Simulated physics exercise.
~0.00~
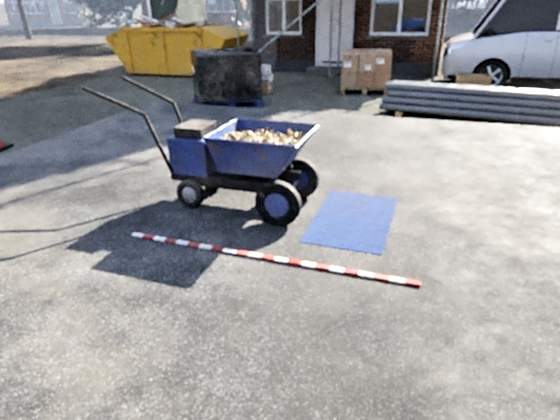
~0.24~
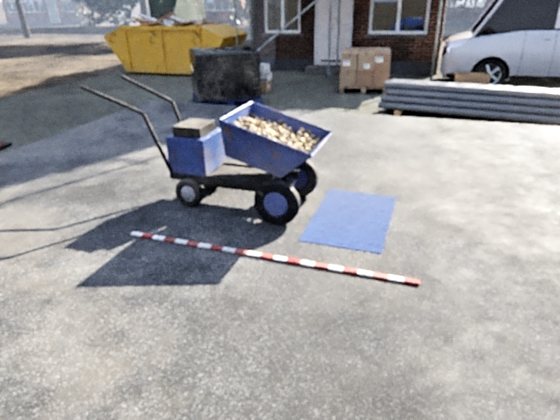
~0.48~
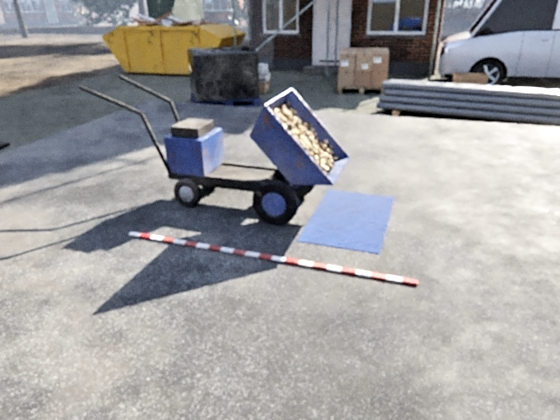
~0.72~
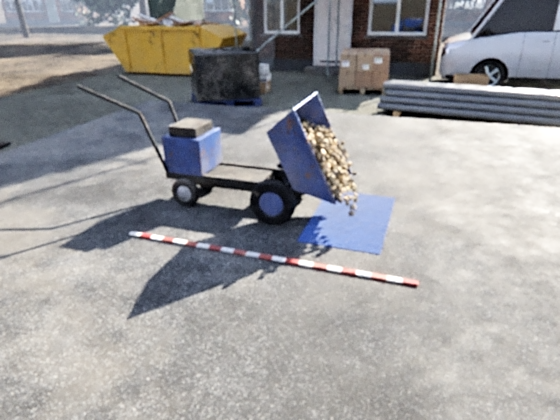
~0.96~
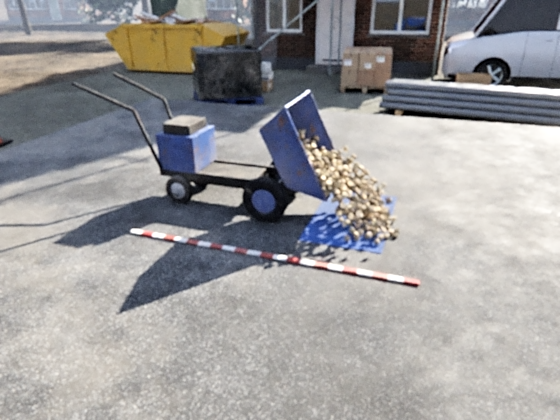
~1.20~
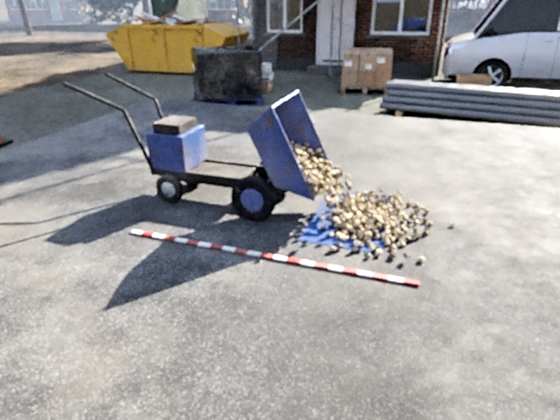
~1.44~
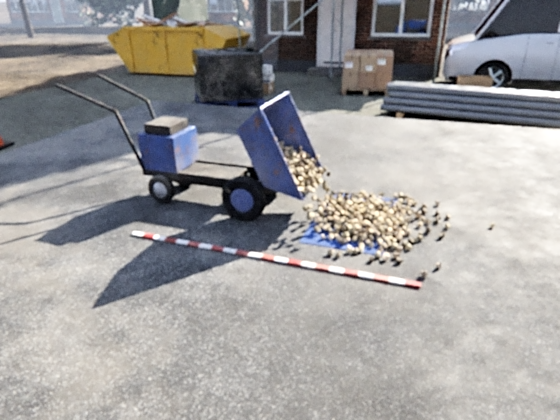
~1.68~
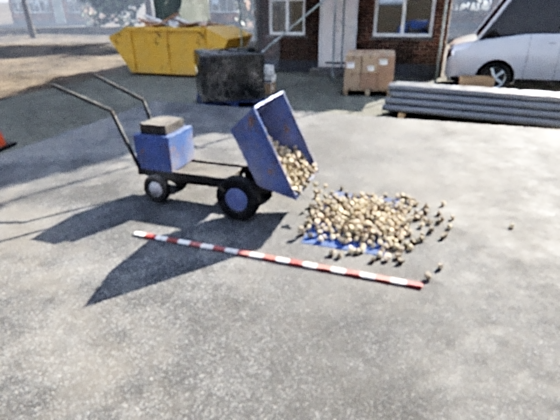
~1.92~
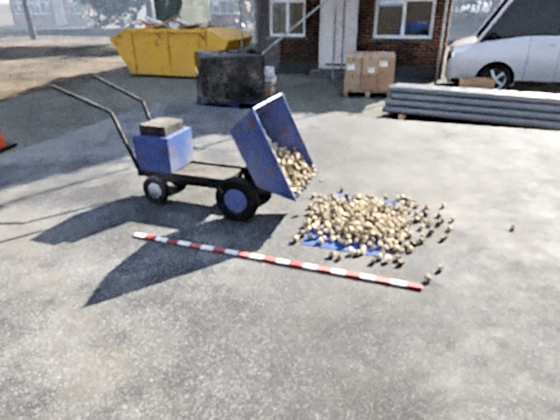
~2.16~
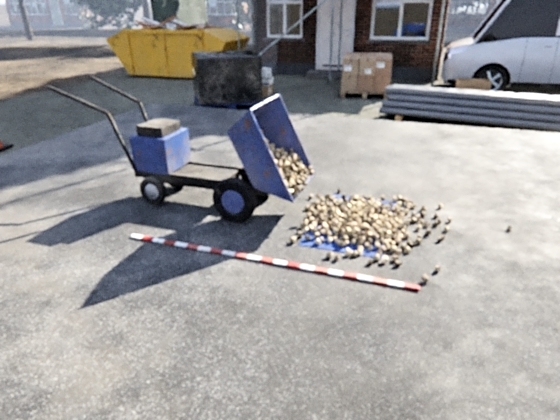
In a paved yard beside a brick building, a small blue motor barrow tipped its skip forward, pouring stones over a blue sheet as it rolled back left, and ended with a spread heap on the ground and many stones still in the raised skip.
